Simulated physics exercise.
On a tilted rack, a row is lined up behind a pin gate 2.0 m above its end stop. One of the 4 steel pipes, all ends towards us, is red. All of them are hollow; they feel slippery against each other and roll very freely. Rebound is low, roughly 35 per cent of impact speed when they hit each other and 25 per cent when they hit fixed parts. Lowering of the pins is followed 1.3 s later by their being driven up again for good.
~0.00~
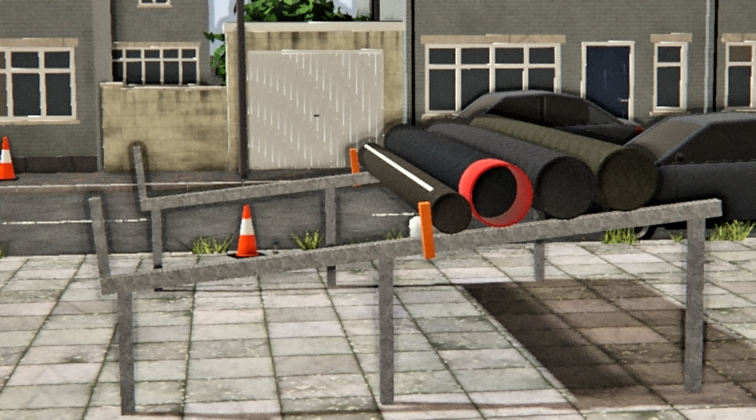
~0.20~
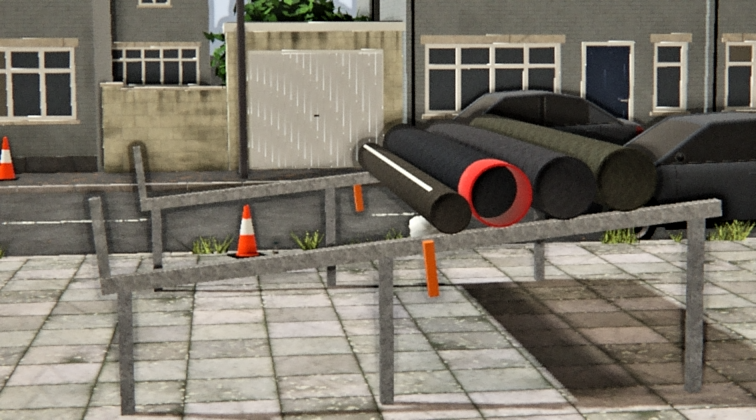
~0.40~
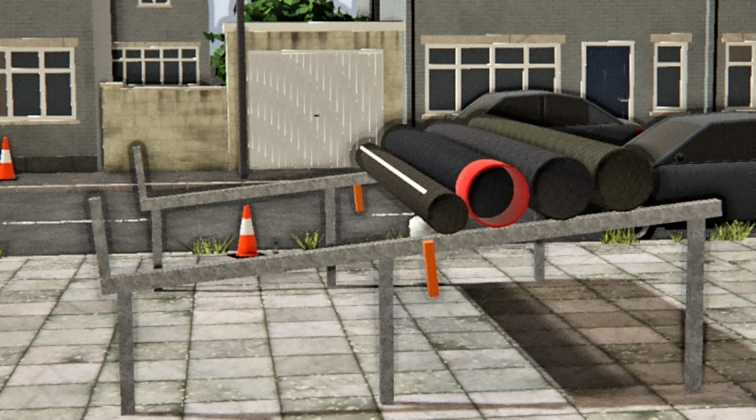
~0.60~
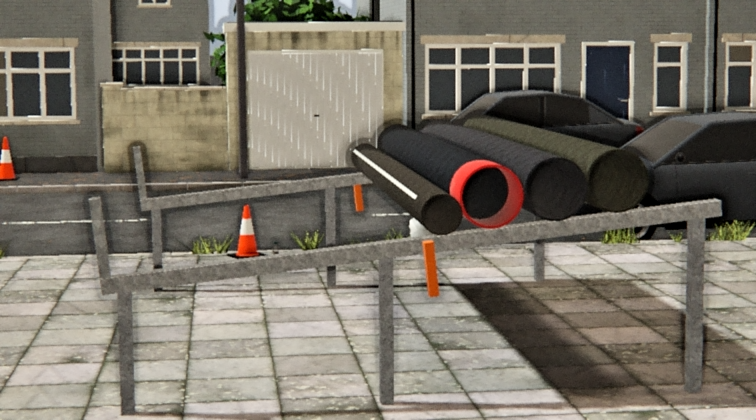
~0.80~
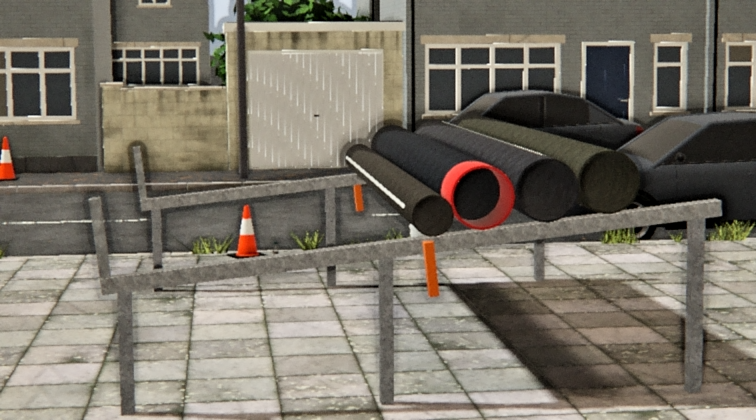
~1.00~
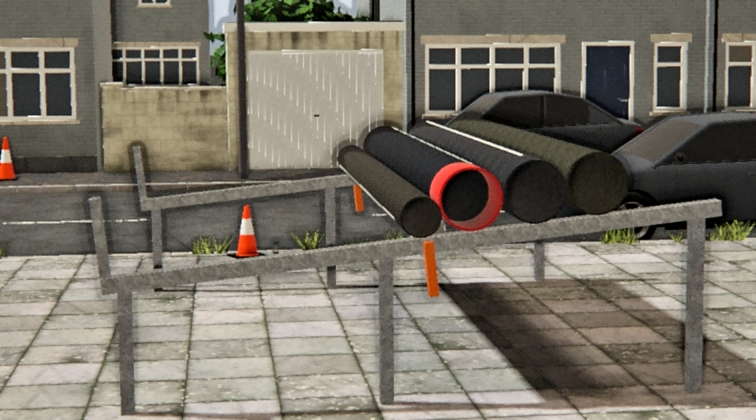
Four dark pipes roll slightly left down a sloping rack after two orange pins drop.
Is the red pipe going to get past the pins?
Yes.
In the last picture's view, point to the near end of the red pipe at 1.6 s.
Roughly at (428, 142) in the last picture.
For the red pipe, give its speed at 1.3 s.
Speed: Around 0.6 m/s.
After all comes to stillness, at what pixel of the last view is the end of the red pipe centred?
Roughly (181, 236).
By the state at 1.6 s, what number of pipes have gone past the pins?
By that time, 1.
Then, 1.3 s in, red is on the rails, 15 cm above the pins, rolling left; 1 of 4 has passed.
Then, 1.6 s in, red is in the air, 5 cm above the pins, rolling left; 1 of 4 has passed.
Then, 1.9 s in, red is up on others, 10 cm below the pins, rolling left; 2 of 4 have passed.
In the end (3.7 s), red is on the rails, 150 cm below the pins; 2 of 4 have passed.
